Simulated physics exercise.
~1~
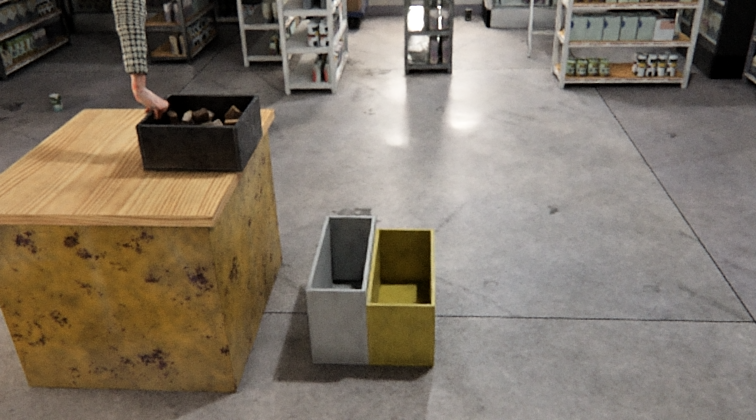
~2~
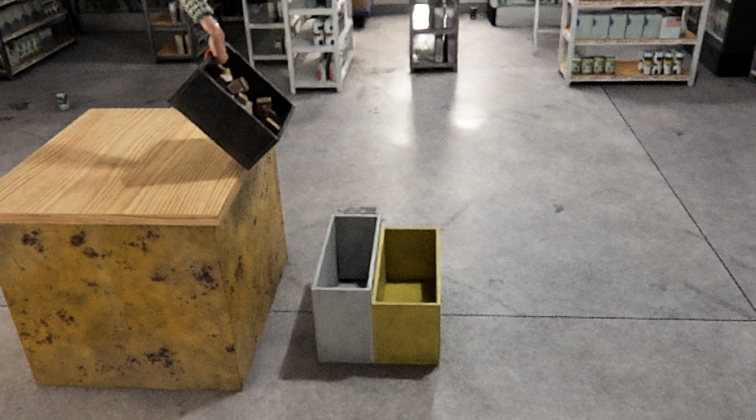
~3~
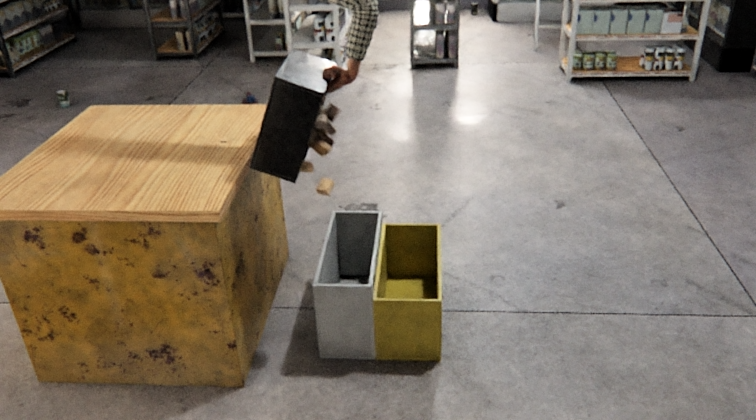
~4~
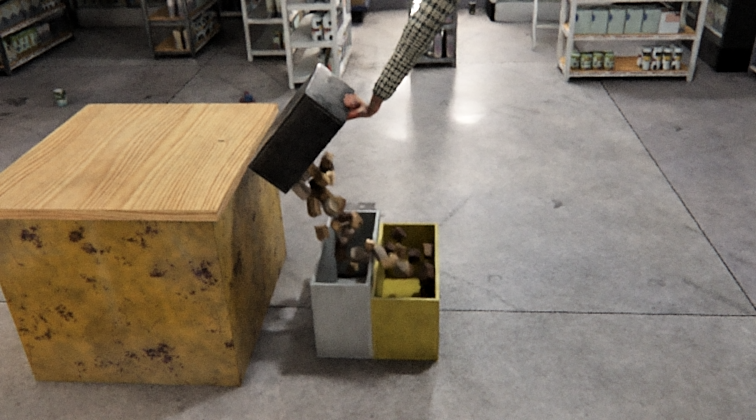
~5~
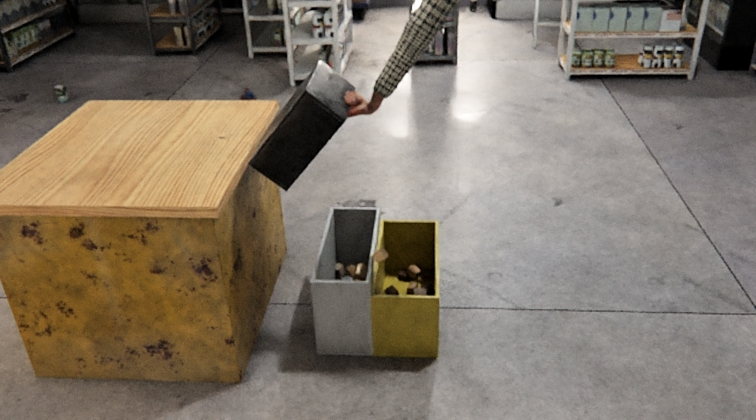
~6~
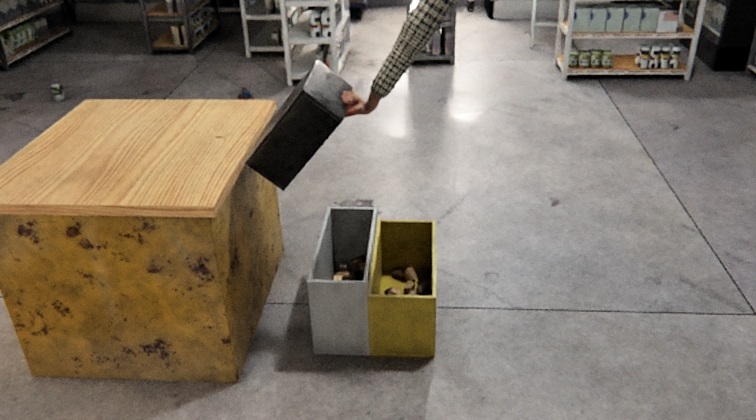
A hand in a checked sleeve lifted a black crate off the bench and tipped it over, sending wooden blocks tumbling into the white tub and yellow tote on the floor, until both held some and the crate stayed tilted above them.
